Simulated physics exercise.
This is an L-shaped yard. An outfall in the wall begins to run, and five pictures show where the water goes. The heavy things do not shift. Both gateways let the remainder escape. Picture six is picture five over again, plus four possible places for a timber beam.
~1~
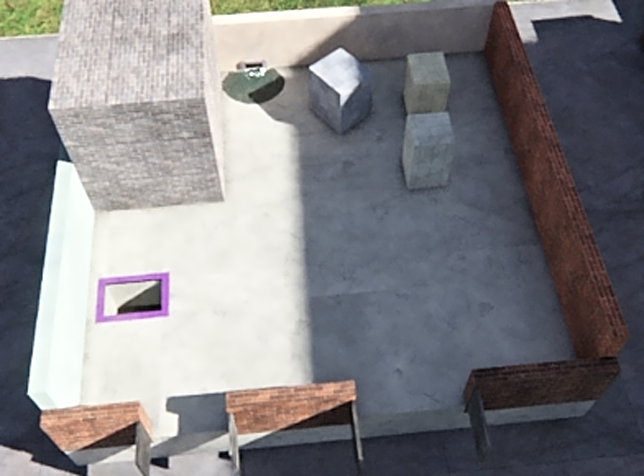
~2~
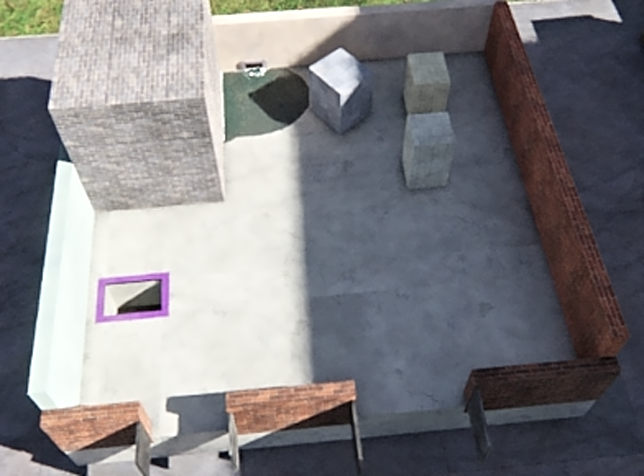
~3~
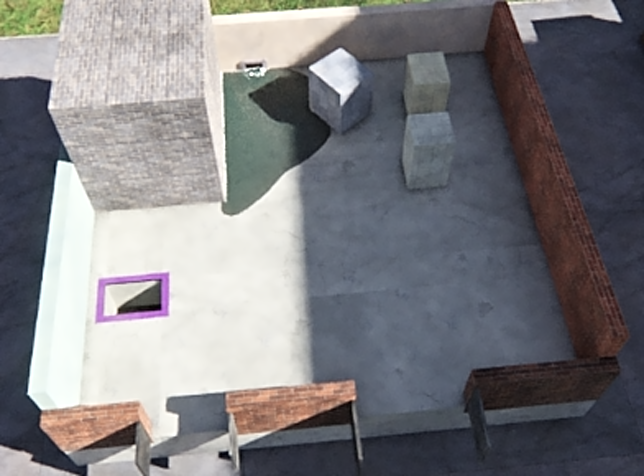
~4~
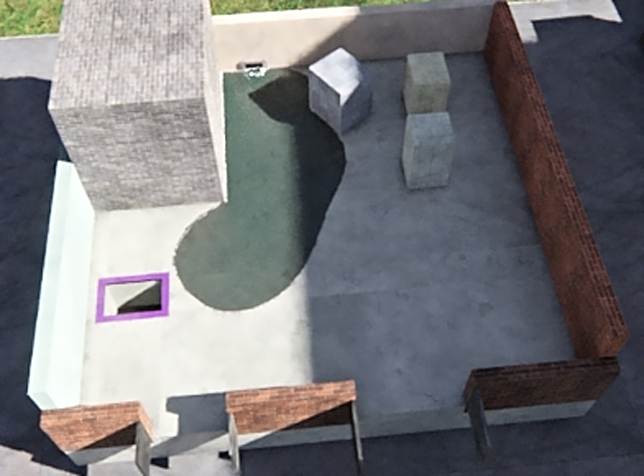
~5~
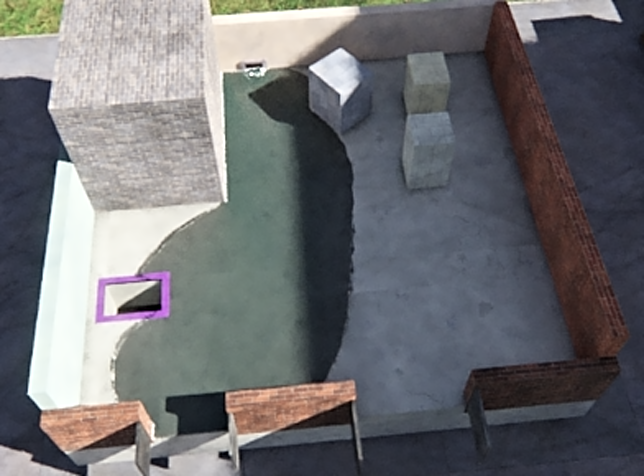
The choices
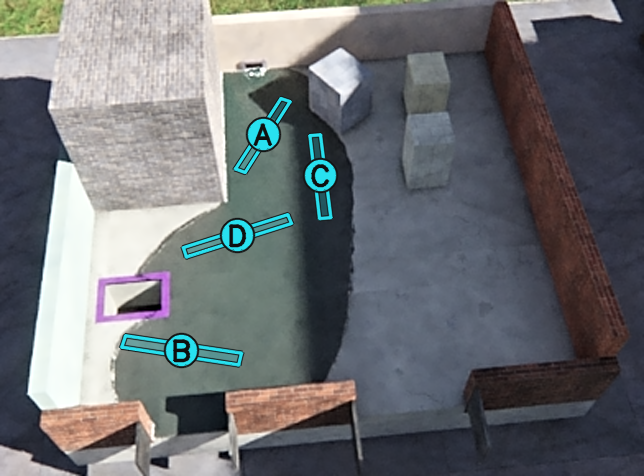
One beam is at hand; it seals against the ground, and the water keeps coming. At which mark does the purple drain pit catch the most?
Go for D.
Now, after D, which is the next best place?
It is B.
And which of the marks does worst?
Place A.
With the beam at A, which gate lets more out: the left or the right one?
The left one.
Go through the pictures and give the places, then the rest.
Outfall at (254, 65); purple drain pit at (133, 297); open gate at (192, 419); open gate at (408, 397); water covers 2 % of the ground and shows as far out as (257, 99); purple drain pit still dry.
Water covers 5 % of the ground and shows as far out as (247, 133); purple drain pit still dry.
Water covers 11 % of the ground and shows as far out as (231, 204); purple drain pit still dry.
Water covers 21 % of the ground and shows as far out as (235, 303); purple drain pit still dry.
37 % of the ground is wet; purple drain pit taking water.
On the marked copy, A from (240, 170) to (285, 100); B from (123, 341) to (240, 359); C from (325, 218) to (315, 135); D from (184, 252) to (289, 219).
For place A, about 6 % of the stream runs into the purple drain pit, about 92 % out by the gates.
For place B, about 30 % of the stream runs into the purple drain pit, about 70 % out by the gates.
For place C, about 10 % of the stream runs into the purple drain pit, about 90 % out by the gates.
For place D, about 46 % of the stream runs into the purple drain pit, about 54 % out by the gates.
